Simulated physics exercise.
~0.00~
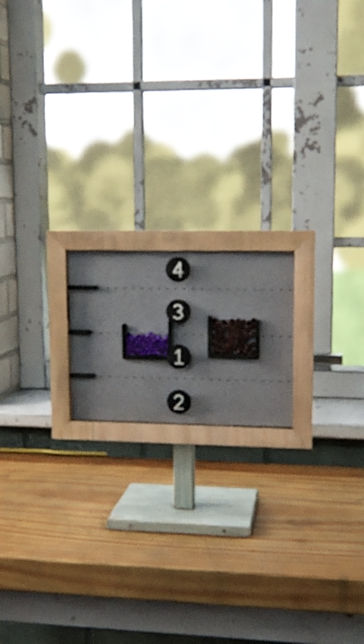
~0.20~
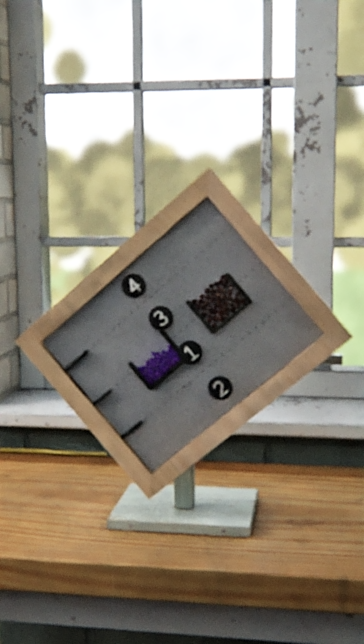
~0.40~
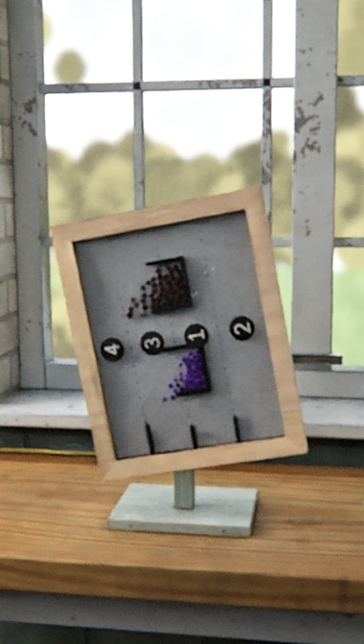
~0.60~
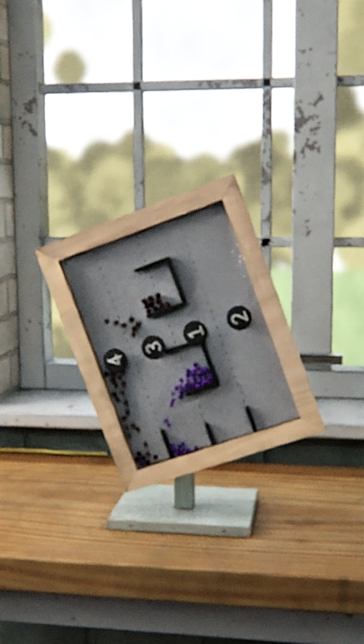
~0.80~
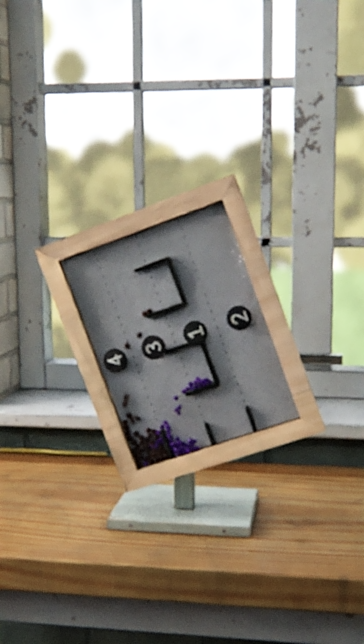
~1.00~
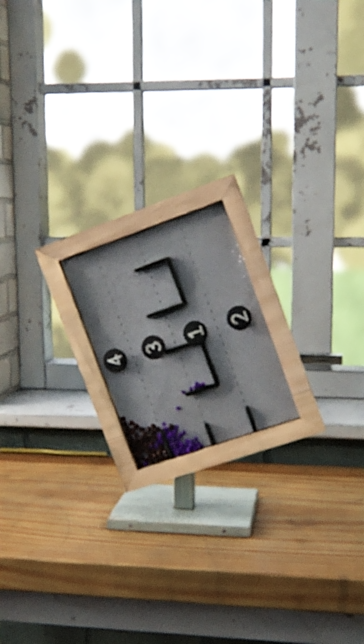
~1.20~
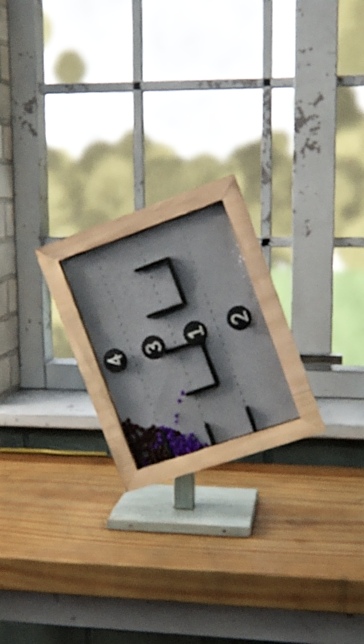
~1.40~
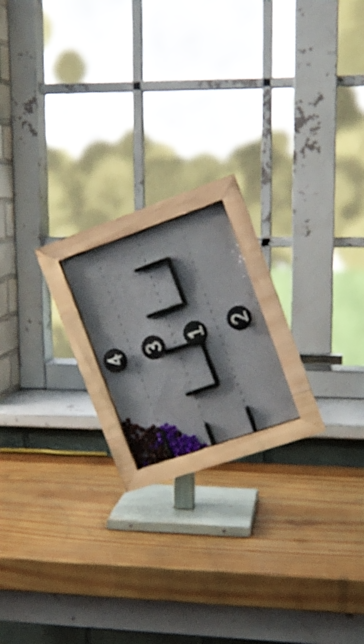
On a wooden bench by a window, a framed case tilting anticlockwise, its dark and purple beads spilling into the bottom corner.
